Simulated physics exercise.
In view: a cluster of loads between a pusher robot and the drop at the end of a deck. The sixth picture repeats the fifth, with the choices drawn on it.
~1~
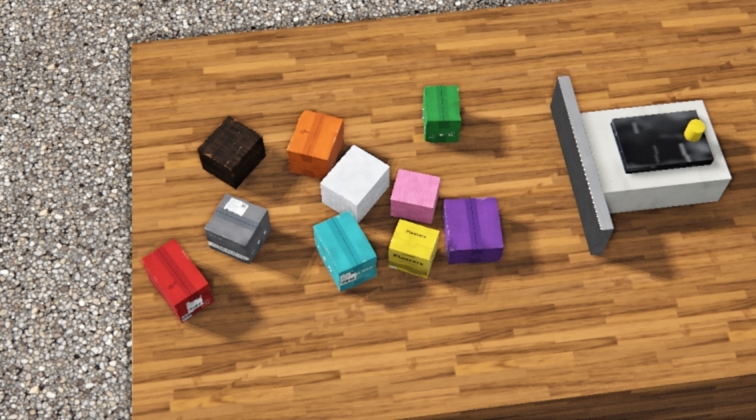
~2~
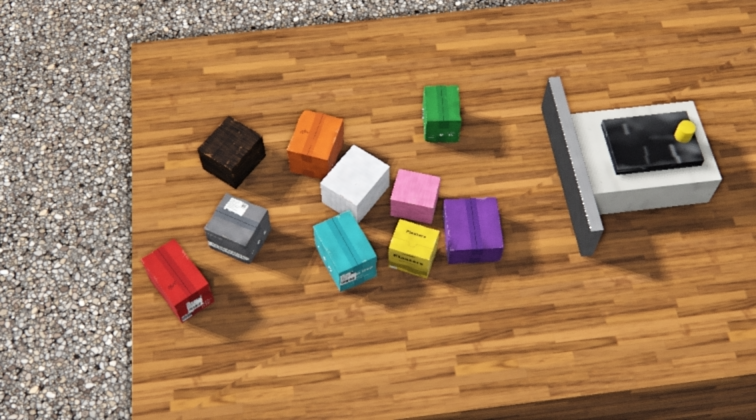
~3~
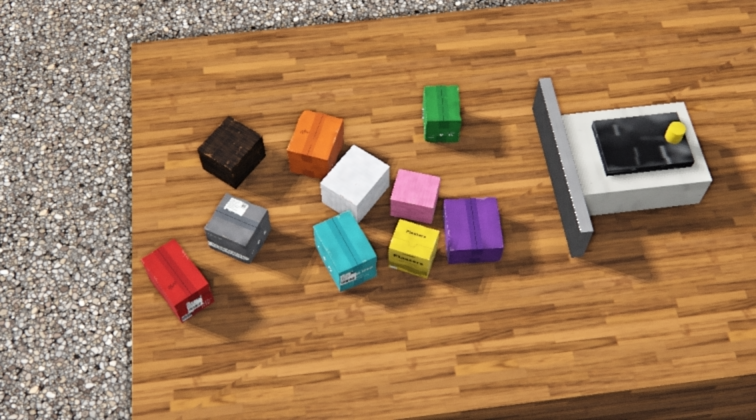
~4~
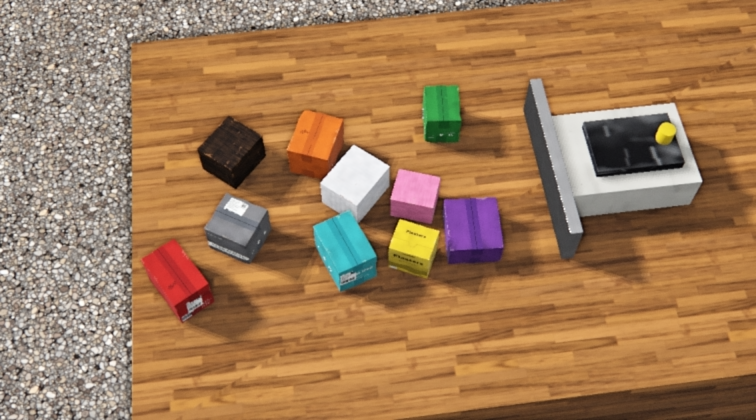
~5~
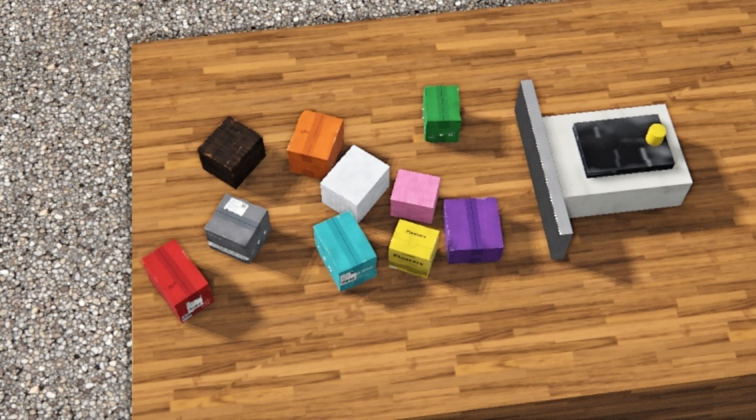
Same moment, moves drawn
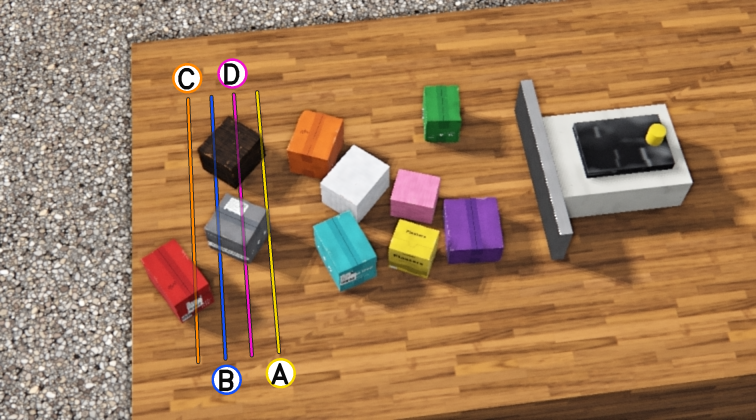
To begin with, a white machine with a wide grey blade sits at the right of a wooden deck, apart from a scattered group of colourful boxes. The machine then slides slowly and steadily left, a short way, while the boxes all stay still and its blade remains clear of them.
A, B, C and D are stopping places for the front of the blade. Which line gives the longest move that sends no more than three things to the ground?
As far as mark B.
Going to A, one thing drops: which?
It is the red parcel.
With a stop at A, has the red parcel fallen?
Yes.
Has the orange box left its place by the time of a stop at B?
Yes.
On the marked copy, A at (267, 212); B at (218, 217); C at (193, 220); D at (242, 215).
With B. Early on, robot (501, 158); yellow box (359, 264); green parcel (392, 121).
Further on, robot (385, 171); red parcel (153, 283); black crate (187, 166).
At the end, robot (291, 181); turquoise parcel over the edge; red parcel over the edge; three fallen.
As for the rest, A is within the limit but short; C drops six; D is within the limit but short.
